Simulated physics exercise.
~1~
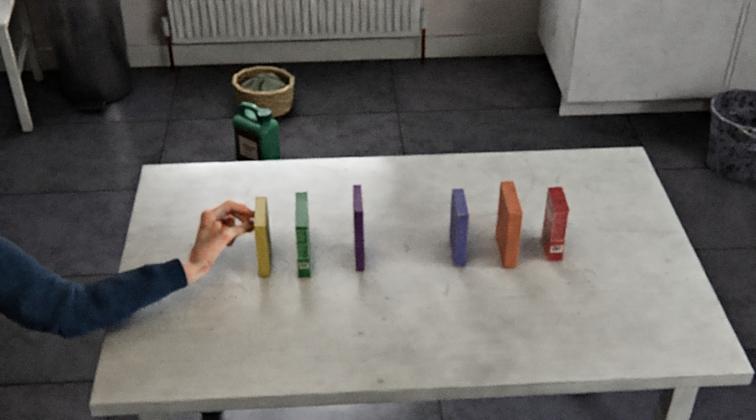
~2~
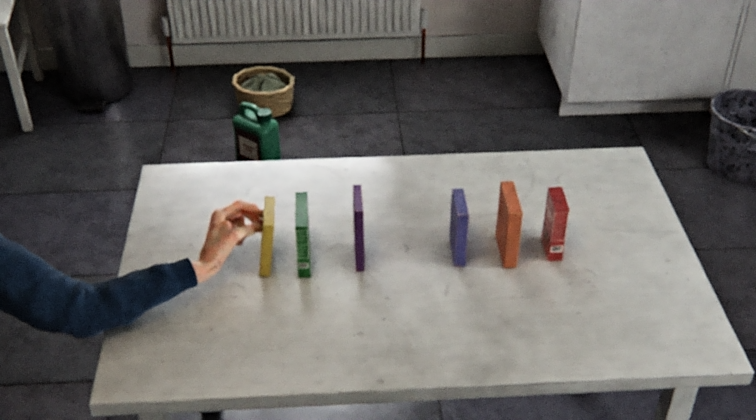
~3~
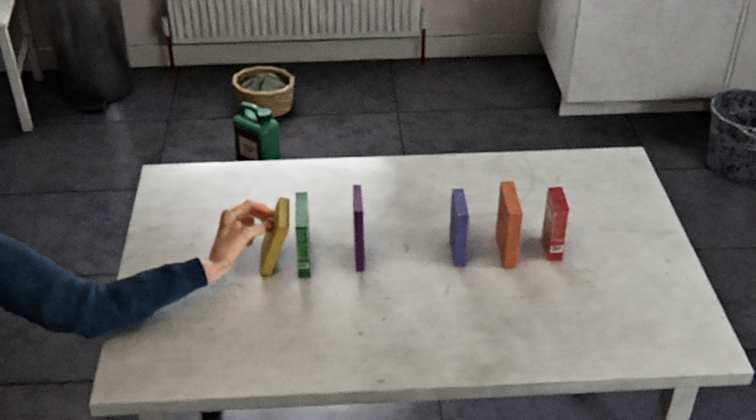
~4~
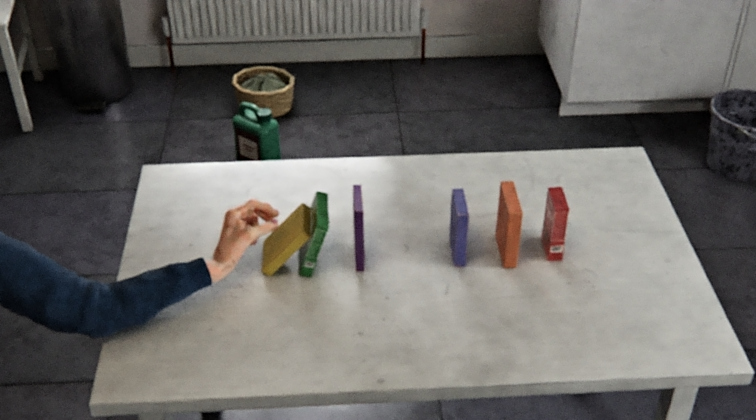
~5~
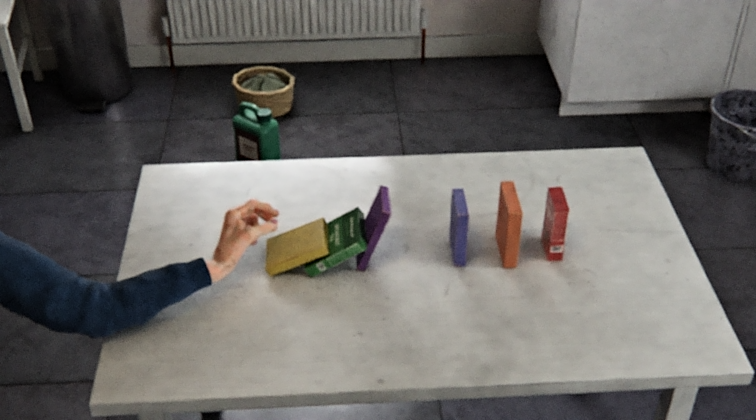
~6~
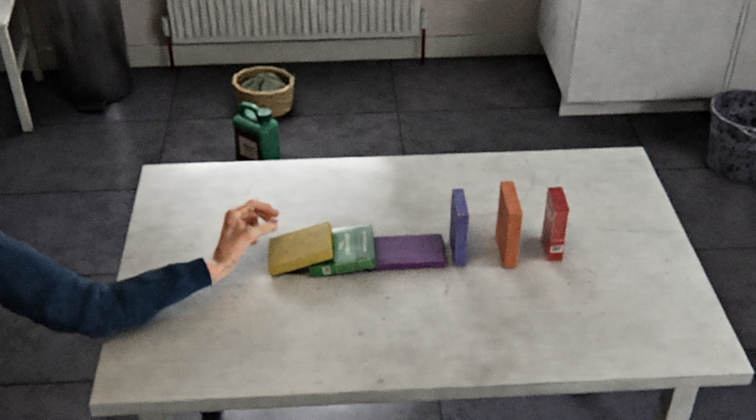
A hand tips the yellow block, toppling the green and purple ones; three others stay upright.
